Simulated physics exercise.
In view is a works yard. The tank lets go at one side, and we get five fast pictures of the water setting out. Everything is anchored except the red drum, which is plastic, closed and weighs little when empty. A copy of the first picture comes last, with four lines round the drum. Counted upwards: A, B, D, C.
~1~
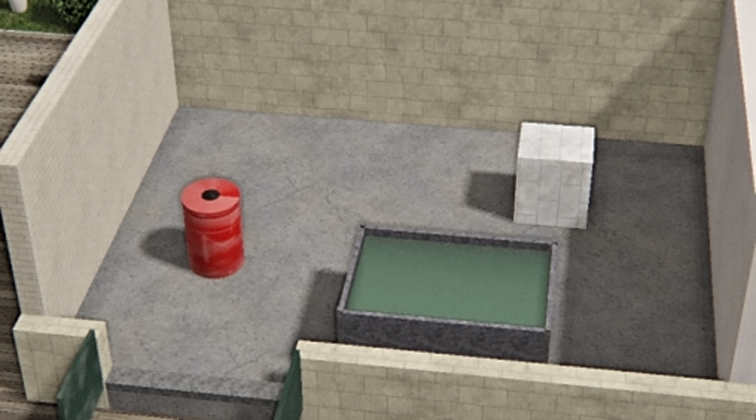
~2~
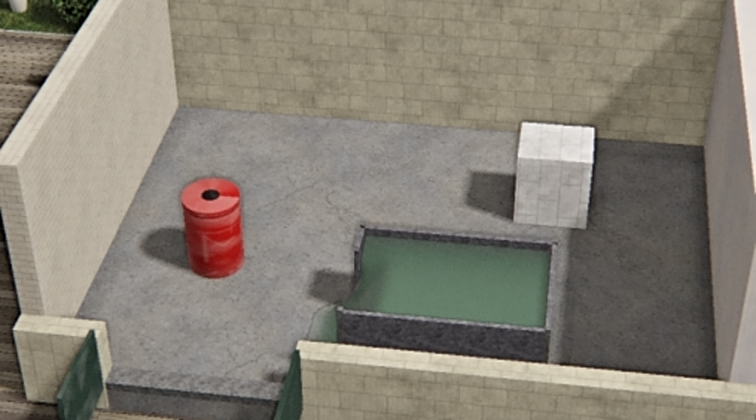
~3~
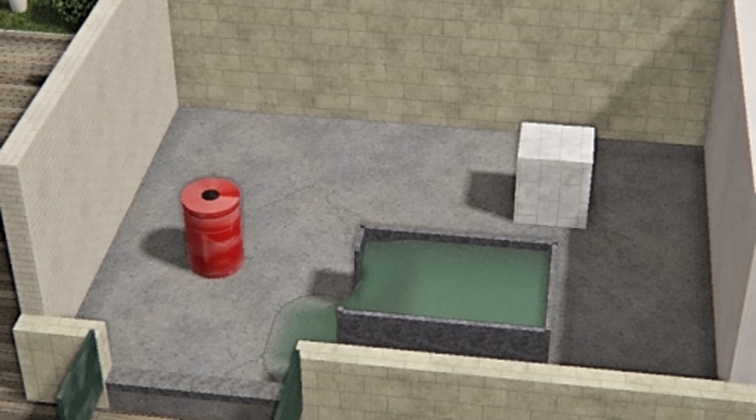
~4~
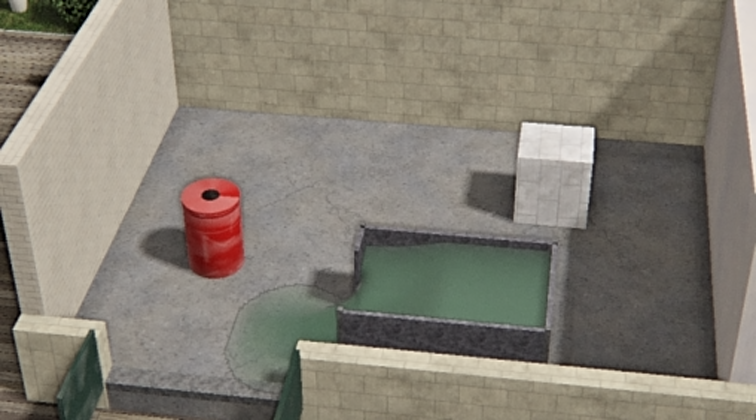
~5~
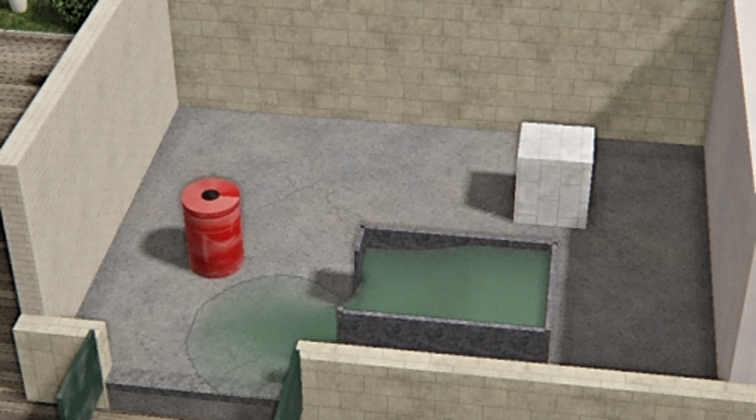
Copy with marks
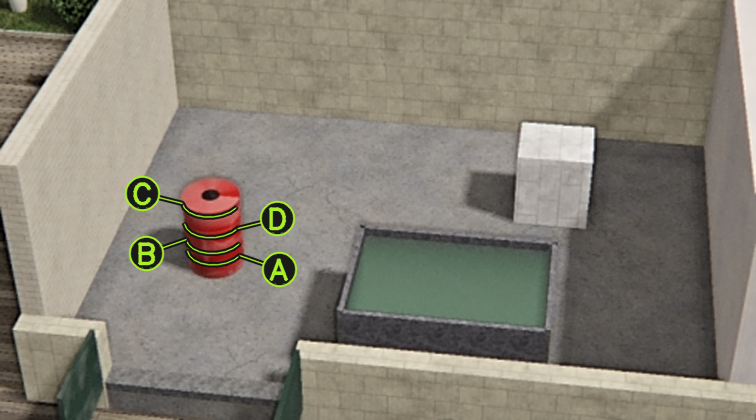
Green liquid pouring from the left side of a dark tank and spreading across a walled yard's ground near a red drum.
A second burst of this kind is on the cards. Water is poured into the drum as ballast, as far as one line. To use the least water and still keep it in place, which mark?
The limit is A.
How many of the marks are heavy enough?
All of the four.
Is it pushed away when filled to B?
No, that is safe.
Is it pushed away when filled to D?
No, that is safe.
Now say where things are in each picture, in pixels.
The first frame shows lid of the red drum at (211, 195); tank full, its middle at (451, 282); open gate at (201, 335).
In the second frame, 1 % of the ground wet, in view closest to the drum at (329, 309).
In the third frame, 3 % of the ground wet, in view closest to the drum at (301, 301).
In the fourth frame, 5 % of the ground wet, in view closest to the drum at (279, 291).
The fifth frame shows lid of the red drum at (211, 195); 8 % of the ground wet, in view closest to the drum at (235, 291).
On the marked copy, A at (209, 264); B at (207, 253); C at (204, 217); D at (206, 237); from the bottom up A, B, D, C.
For mark A, it does not move.
For mark B, it does not move.
For mark C, it does not move.
For mark D, it does not move.
